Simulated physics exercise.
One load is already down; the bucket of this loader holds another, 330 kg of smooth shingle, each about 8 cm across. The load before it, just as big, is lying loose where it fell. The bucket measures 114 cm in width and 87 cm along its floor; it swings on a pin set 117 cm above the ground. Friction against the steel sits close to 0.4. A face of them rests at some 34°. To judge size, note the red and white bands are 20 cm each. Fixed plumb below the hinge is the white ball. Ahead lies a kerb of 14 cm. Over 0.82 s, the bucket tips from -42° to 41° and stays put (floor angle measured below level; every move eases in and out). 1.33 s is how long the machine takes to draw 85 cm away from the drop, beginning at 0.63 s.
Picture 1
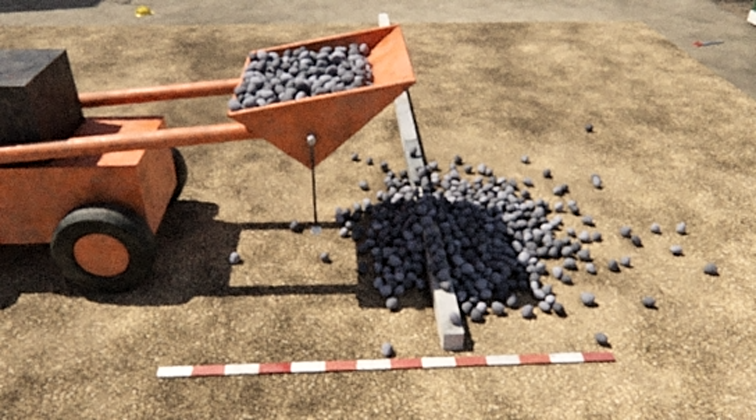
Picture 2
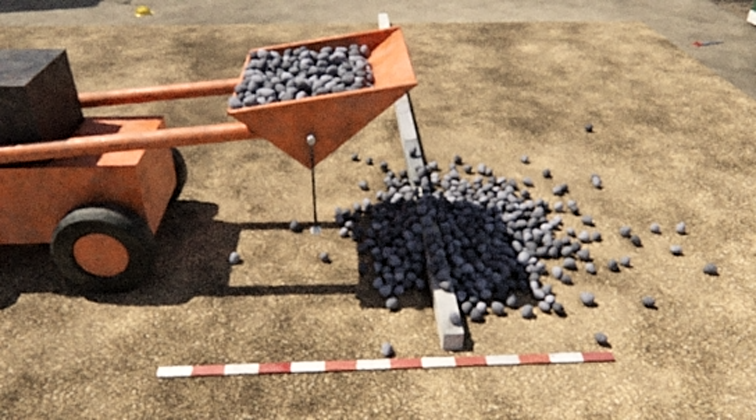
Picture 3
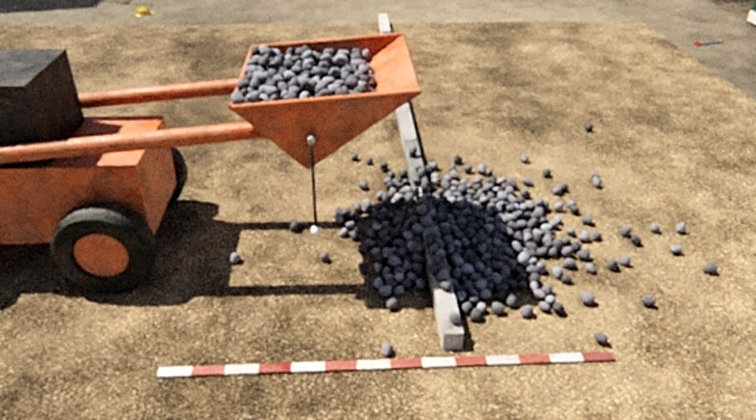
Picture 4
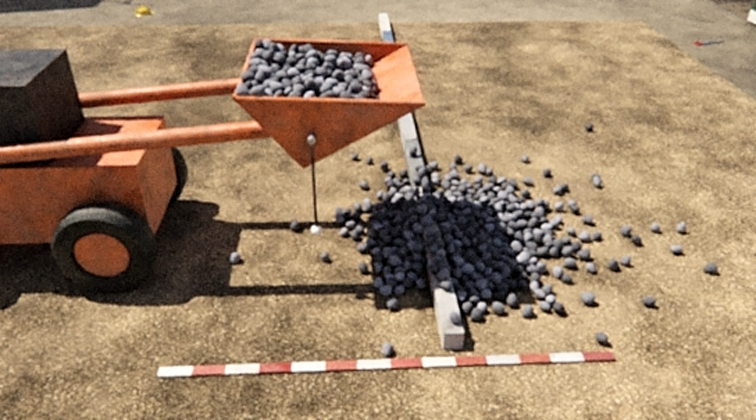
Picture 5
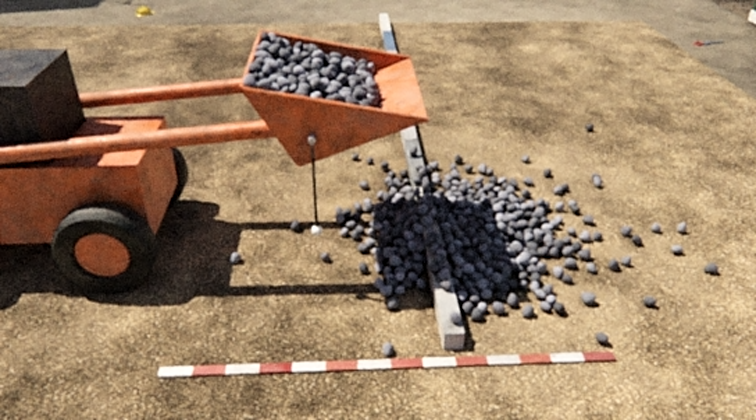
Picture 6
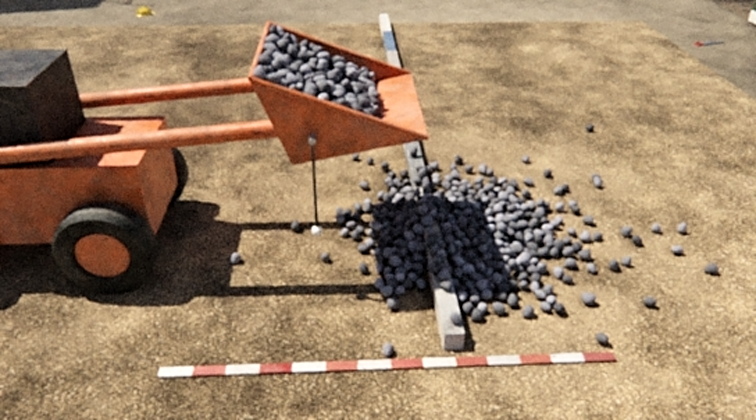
On sandy ground, an orange loader held a bucket of round grey stones above a loose pile spread across a kerb, and the bucket slowly tilted forward, its front edge lowering toward the right.
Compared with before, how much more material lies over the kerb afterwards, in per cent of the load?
Some 14 per cent of a load more.
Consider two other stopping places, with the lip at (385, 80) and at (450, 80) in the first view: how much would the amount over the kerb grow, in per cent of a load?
Case one about 5 %, case two about 45 %.
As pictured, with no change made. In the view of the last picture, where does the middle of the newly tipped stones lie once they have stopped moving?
Their middle rests near (389, 225).
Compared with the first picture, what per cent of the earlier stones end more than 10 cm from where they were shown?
Roughly 10 % of them.
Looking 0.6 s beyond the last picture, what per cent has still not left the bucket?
Close to 70 in a hundred.
Then, 0.3 s after the last picture the floor is at 29°; in per cent of one load, 100 in the bucket, 33 on this side of the kerb, 67 over the kerb; the foremost stones are at (639, 208).
Then, 0.6 s after the last picture the floor is at 41°; in per cent of one load, 68 in the bucket, 65 on this side of the kerb, 67 over the kerb; the foremost stones are at (639, 208).
Then, 2.1 s after the last picture the floor is at 41°; in per cent of one load, 0 in the bucket, 119 on this side of the kerb, 81 over the kerb; the foremost stones are at (639, 208).
Then, 4.7 s after the last picture the floor is at 41°; in per cent of one load, 0 in the bucket, 119 on this side of the kerb, 81 over the kerb; the foremost stones are at (639, 208). Net gain over the kerb, 14.
